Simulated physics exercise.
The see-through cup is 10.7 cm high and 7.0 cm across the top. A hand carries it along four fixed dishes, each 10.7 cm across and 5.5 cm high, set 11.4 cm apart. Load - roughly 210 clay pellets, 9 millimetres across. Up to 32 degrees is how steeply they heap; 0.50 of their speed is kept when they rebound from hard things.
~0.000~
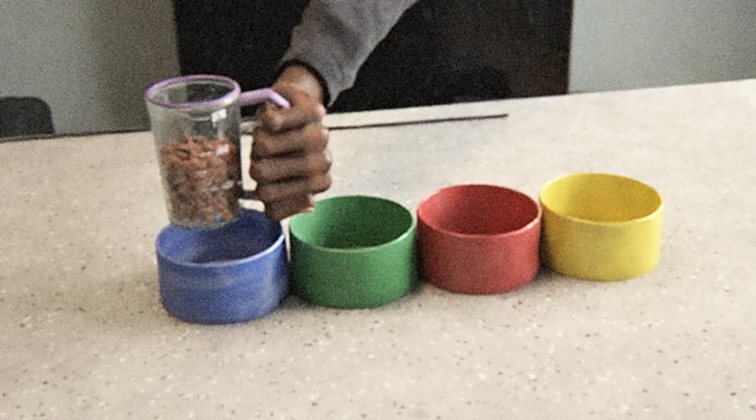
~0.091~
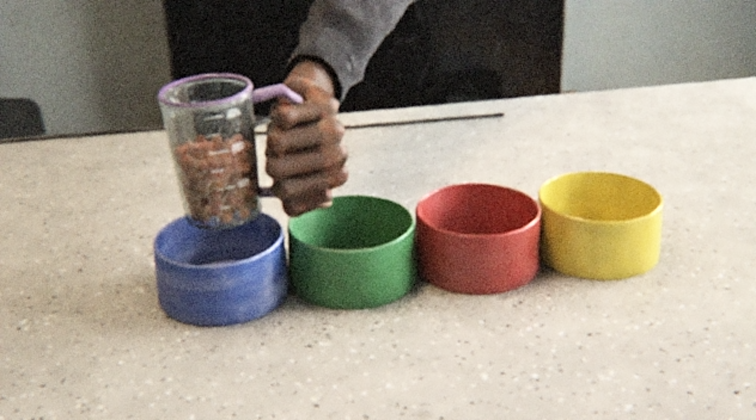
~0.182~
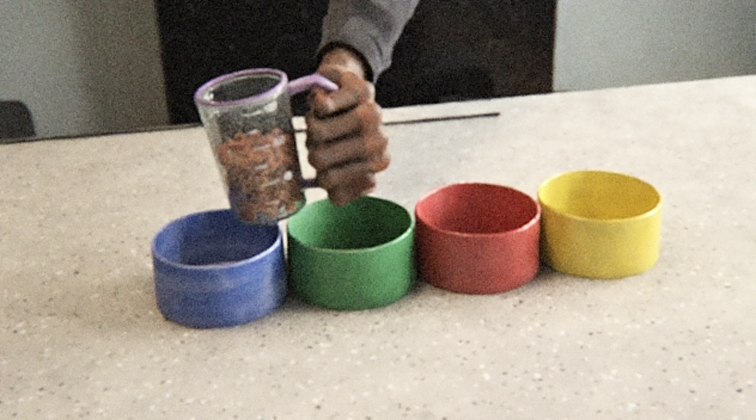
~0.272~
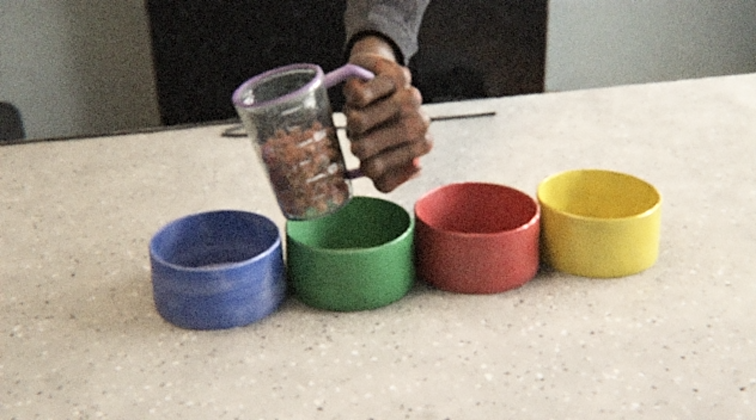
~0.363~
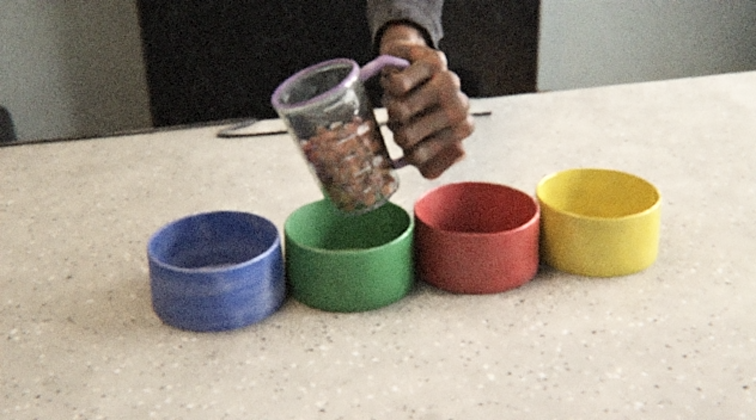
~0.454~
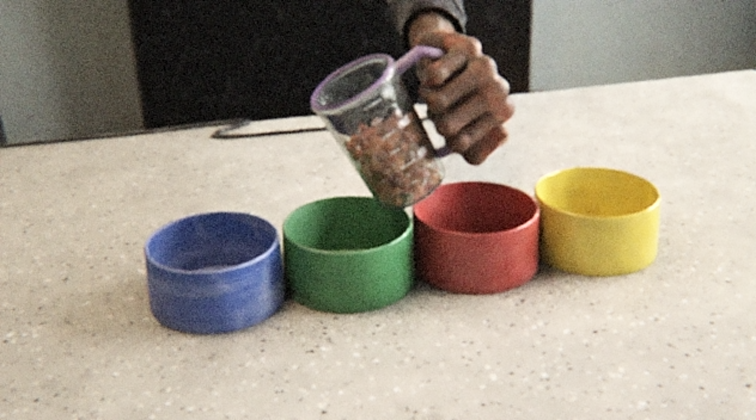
On a pale speckled countertop, a hand holds a clear cup with a purple rim, partly filled with small brown pieces, above a blue dish at the left of a row with green, red and yellow ones. The hand carries the cup rightward past the green dish, tilting it steadily to the left.
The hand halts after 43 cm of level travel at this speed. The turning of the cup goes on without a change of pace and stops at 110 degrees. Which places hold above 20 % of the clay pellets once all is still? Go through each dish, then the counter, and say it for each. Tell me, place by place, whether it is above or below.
Result: Red: A fifth or less, blue: A fifth or less, green: A fifth or less, yellow: More than a fifth, counter: A fifth or less.
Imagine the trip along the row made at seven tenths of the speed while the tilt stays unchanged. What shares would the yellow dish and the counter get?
Yellow: 100; counter: 0.
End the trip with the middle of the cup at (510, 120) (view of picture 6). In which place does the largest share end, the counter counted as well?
Red.
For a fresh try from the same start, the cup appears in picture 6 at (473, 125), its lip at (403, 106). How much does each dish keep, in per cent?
Then red 0, blue 0, green 0, and yellow 100.
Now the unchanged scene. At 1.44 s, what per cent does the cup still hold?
Roughly 100 %.
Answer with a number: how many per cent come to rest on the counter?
The share comes to some 0 percent.
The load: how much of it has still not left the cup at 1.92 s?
Estimate: Around 65 % of the load.
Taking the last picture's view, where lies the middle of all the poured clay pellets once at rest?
Close to pixel (596, 229).
After 1.05 s, tilt 66 degrees; cup holds 100 %.
After 1.44 s, tilt 92 degrees; cup holds 100 %.
After 1.92 s, tilt 110 degrees; cup holds 65 %, yellow 35 %.
By 3.4 s all is still; red 0 %, blue 0 %, green 0 %, yellow 100 %, counter 0 %.
